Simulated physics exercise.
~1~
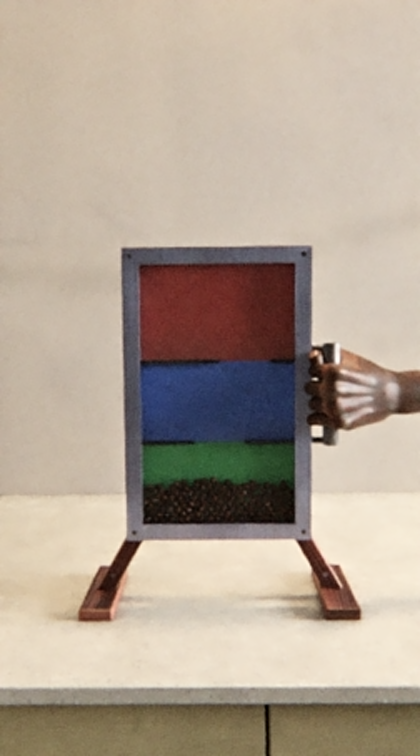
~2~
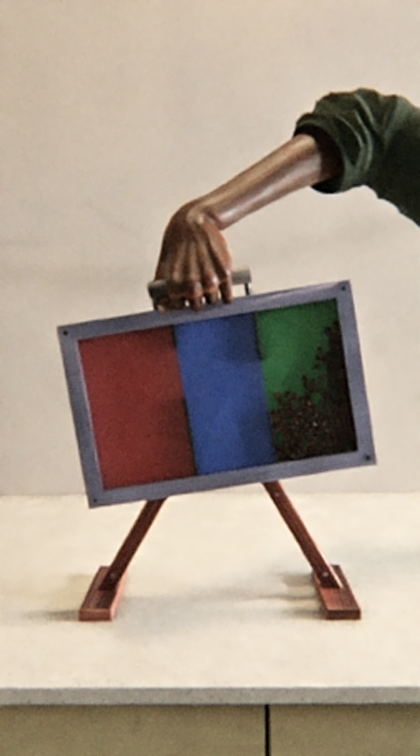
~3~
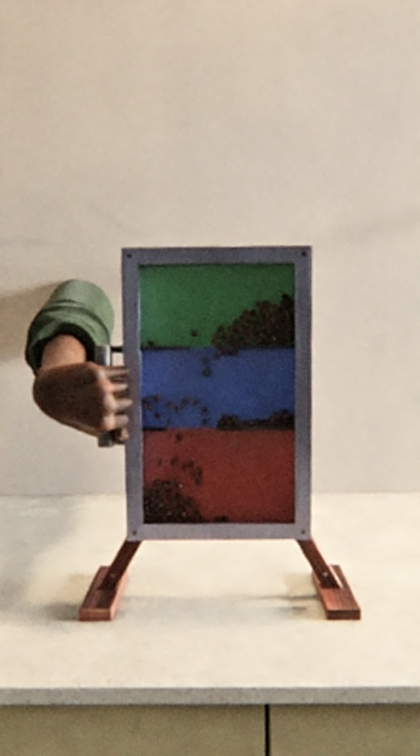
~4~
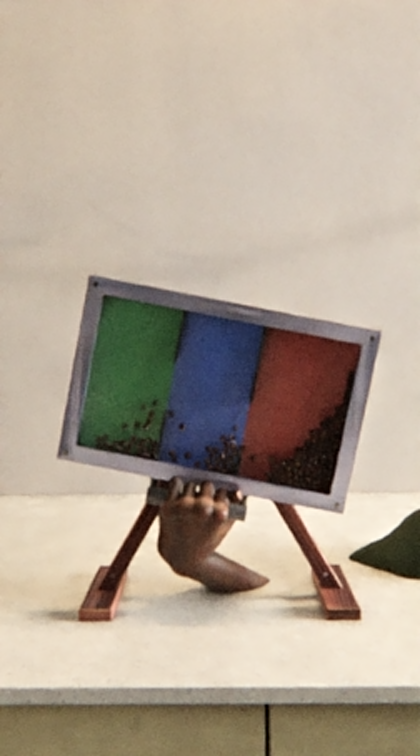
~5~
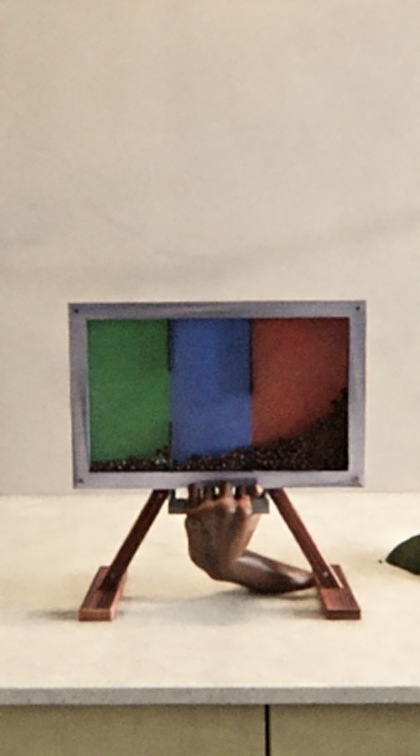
On a pale counter, a hand turns a three-coloured box anticlockwise until pills settle mostly in red.
